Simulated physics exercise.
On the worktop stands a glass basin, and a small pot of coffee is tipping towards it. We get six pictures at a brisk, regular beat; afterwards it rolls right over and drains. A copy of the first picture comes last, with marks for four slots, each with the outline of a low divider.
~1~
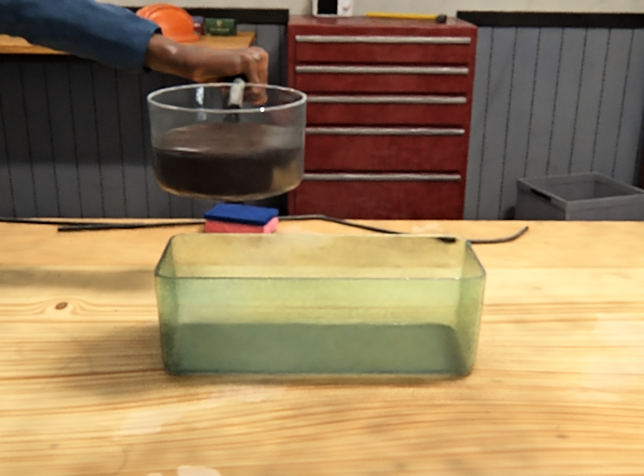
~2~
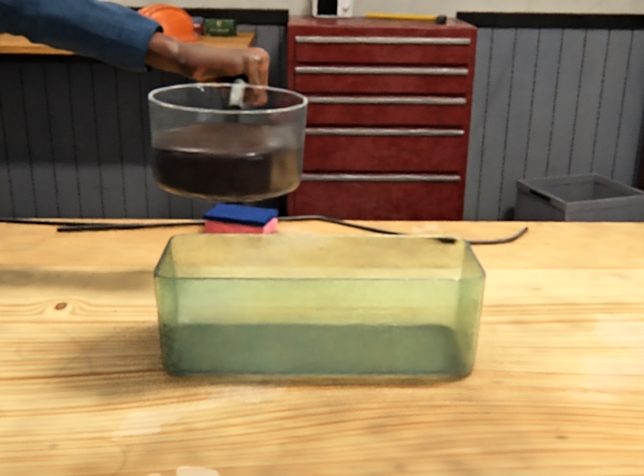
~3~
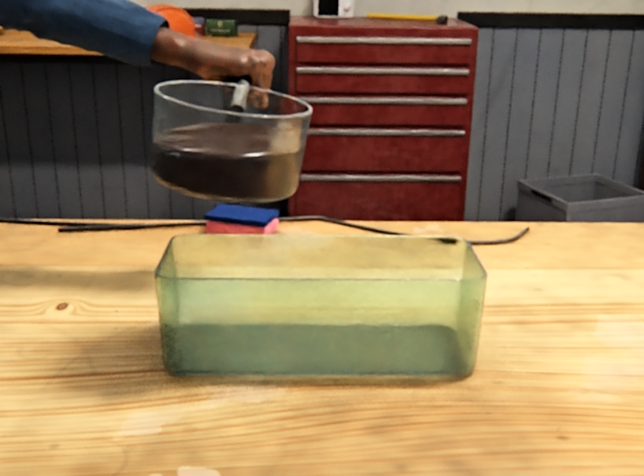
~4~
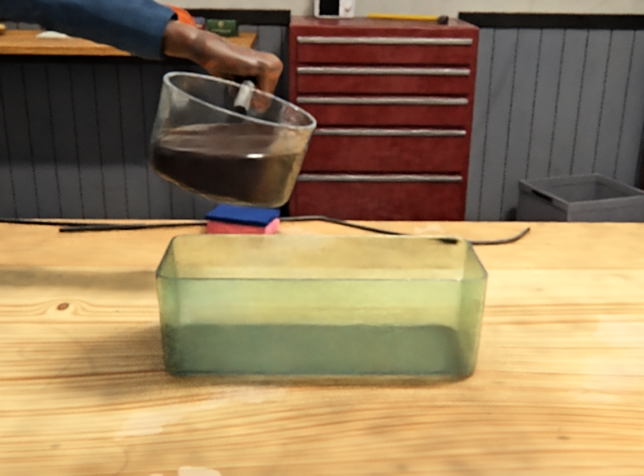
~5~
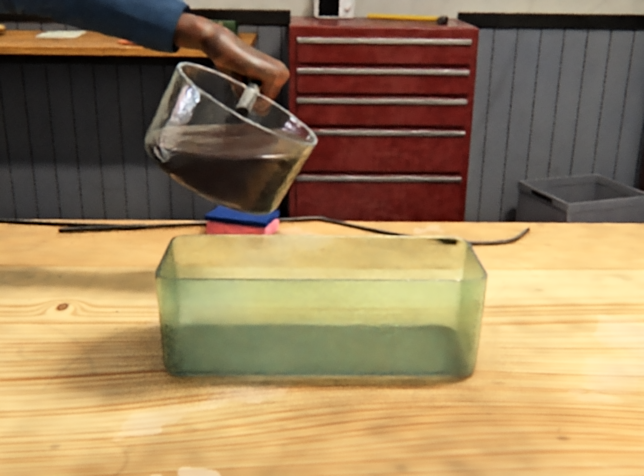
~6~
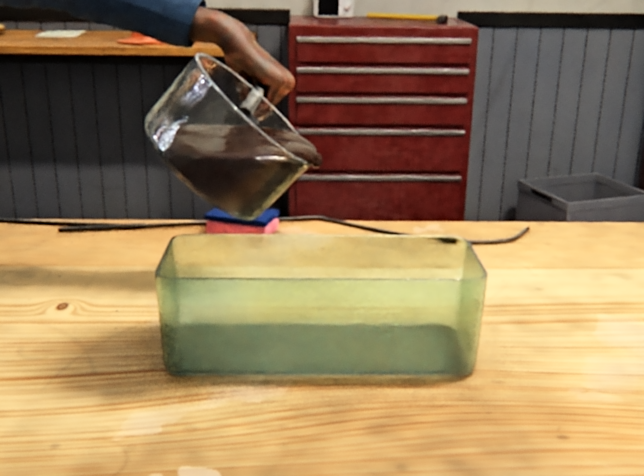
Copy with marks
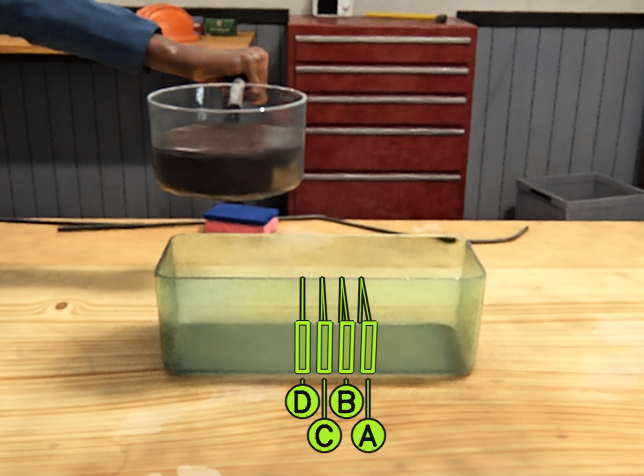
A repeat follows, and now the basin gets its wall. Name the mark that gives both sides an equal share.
B is best.
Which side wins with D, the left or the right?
The right one.
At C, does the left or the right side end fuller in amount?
The right one.
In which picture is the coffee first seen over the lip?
Picture 6.
In lime, A at (368, 379); B at (346, 379); C at (324, 379); D at (302, 379).
For position A, about 81 % ends left of the wall and 18 % right of it.
For position B, about 53 % ends left of the wall and 46 % right of it.
For position C, about 25 % ends left of the wall and 75 % right of it.
For position D, about 4 % ends left of the wall and 96 % right of it.
